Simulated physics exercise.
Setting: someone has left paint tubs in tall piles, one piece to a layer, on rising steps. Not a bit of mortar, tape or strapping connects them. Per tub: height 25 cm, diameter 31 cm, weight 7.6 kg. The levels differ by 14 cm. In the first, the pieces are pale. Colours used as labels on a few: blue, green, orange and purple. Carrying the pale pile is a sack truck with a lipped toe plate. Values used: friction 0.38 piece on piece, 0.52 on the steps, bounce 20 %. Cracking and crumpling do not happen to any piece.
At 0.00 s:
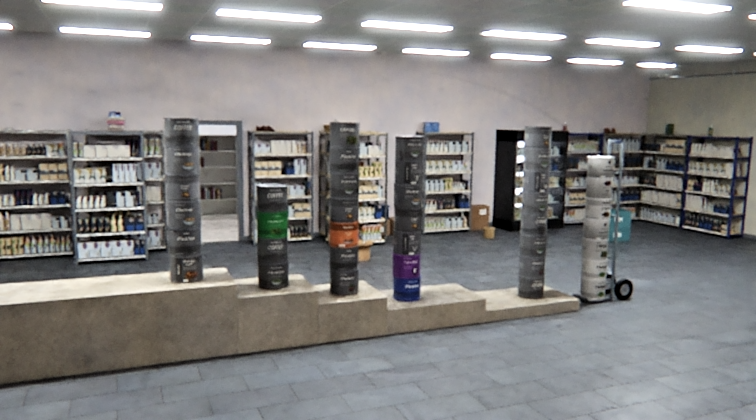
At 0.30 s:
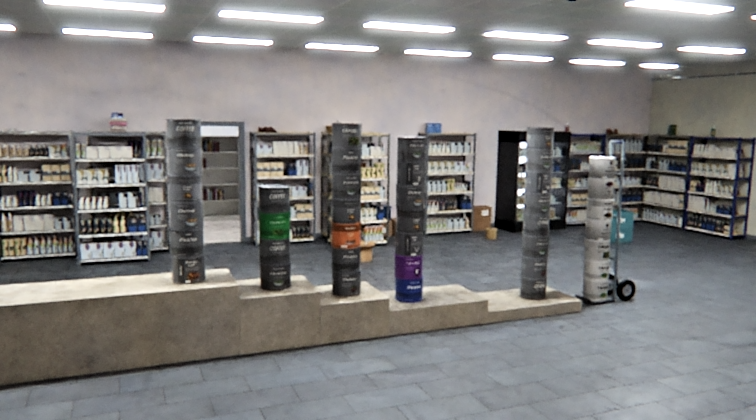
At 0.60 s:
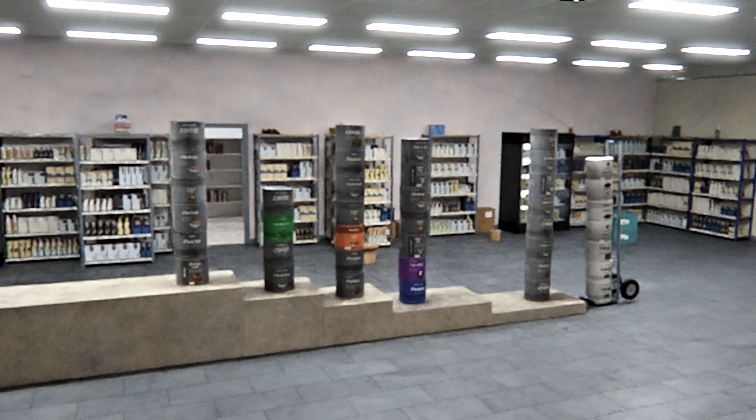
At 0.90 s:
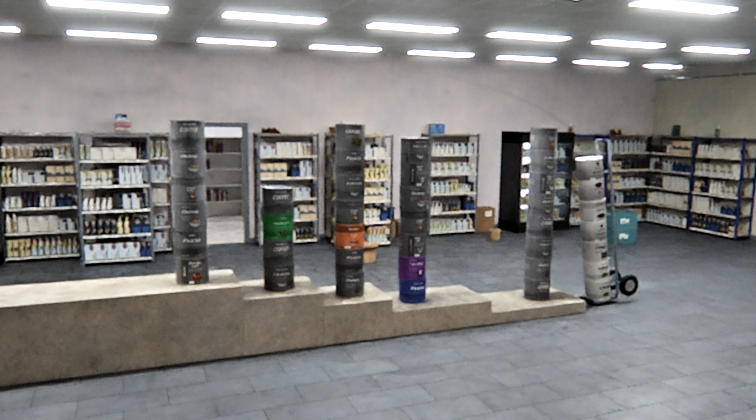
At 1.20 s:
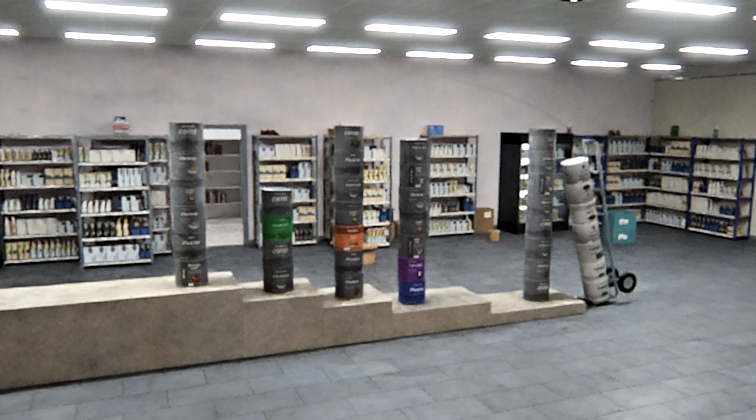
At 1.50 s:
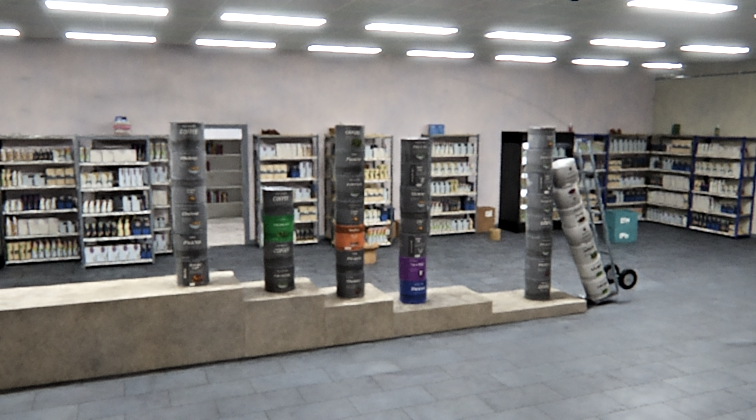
Pale stack of tubs on a hand truck tilting left toward a row of dark stacks standing still on stepped ledges.
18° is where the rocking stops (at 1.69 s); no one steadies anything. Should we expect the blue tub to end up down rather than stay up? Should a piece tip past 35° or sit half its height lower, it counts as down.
No, it does stay up.
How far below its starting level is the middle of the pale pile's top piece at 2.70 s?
I'd put it at close to 80 cm below where it started.
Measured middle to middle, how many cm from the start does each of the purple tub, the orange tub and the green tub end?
Roughly purple 30 cm, orange 180 cm, green 230 cm.
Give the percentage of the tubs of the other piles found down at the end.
95 %.
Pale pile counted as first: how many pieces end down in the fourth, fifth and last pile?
Counting each pile, the fourth has 7, the fifth 4 and the last 6.
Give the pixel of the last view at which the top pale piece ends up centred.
Close to (526, 332).
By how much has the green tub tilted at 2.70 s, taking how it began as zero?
Some 0°.
By 2.70 s, 7 of the pale pile down; 8 of the 32 other tubs down; blue tub tilted 4°; purple tub tilted 5°.
By 4.20 s, 7 of the pale pile down; 24 of the 32 other tubs down; blue tub moved 7 cm; orange tub tilted 75°, 30 cm lower.
By 5.94 s, 7 of the pale pile down; 31 of the 32 other tubs down; blue tub moved 7 cm; orange tub on its side.
When it is over (7.5 s), 7 of the pale pile down; 31 of the 32 other tubs down; blue tub moved 7 cm; green tub on its side; orange tub on its side. In pixels of the last frame, middles, blue tub near (414, 291), green tub near (65, 333).
